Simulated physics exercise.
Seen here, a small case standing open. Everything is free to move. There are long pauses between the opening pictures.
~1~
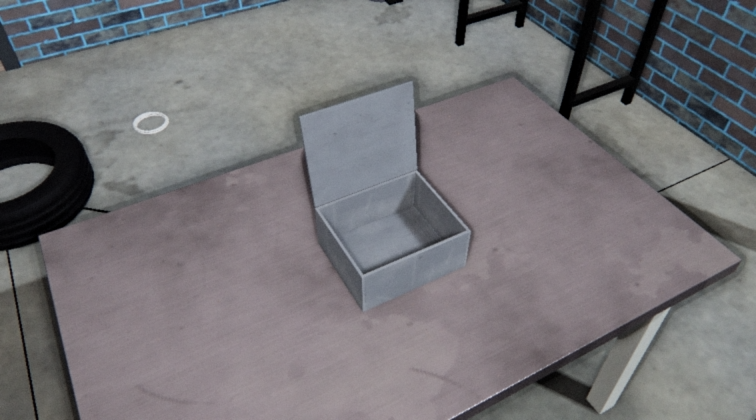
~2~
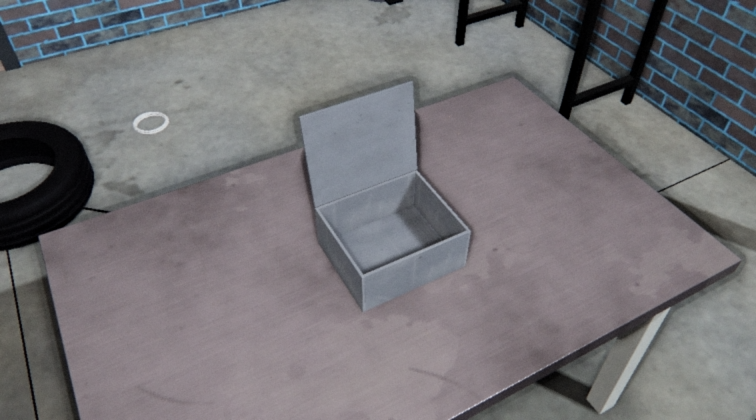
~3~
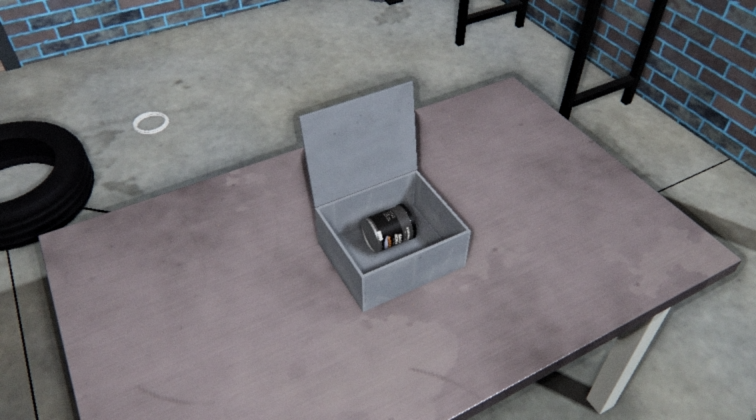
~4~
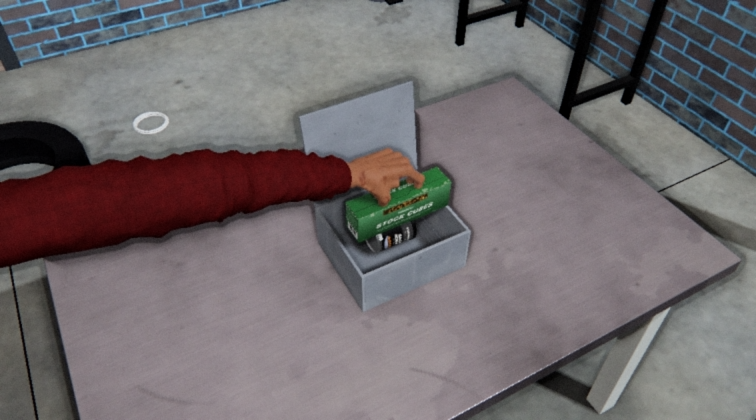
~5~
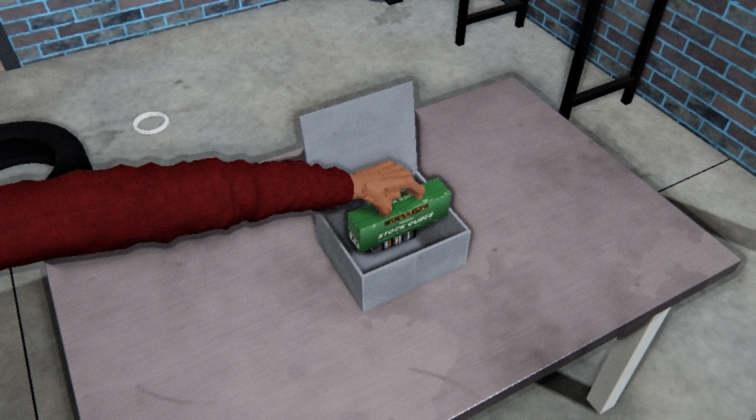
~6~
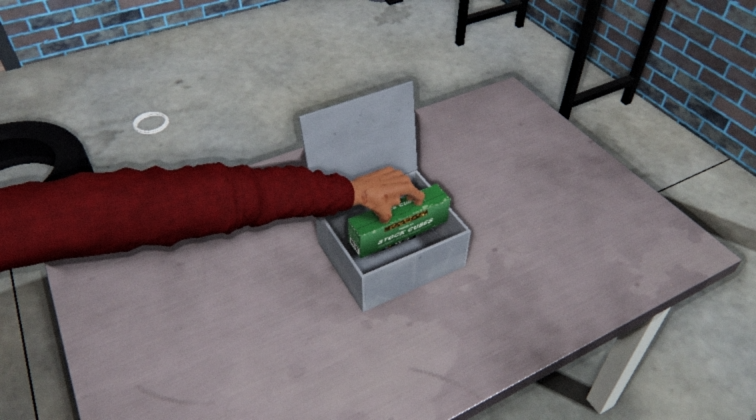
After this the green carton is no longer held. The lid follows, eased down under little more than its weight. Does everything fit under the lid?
As it turns out, it shuts flat.
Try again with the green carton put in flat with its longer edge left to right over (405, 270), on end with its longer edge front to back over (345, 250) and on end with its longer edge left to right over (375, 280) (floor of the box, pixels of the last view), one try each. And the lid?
First try: It sits on the rim; second try: It stays ajar; third try: It stays ajar.
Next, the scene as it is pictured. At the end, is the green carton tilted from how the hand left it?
It ends up tilted.
Then, 0.70 s after the last picture, green carton on its side near (408, 263); black tin rolled a little.
Then, 1.60 s after the last picture, lid 57° above the rim; green carton on its side near (408, 263); black tin rolled a little.
Then, 2.00 s after the last picture, lid 14° above the rim; green carton on its side near (408, 263); black tin rolled a little.
At rest, lid shut; tipped over in the box, green carton; black tin in place. Seen from the same camera at the end, green carton near (408, 263).
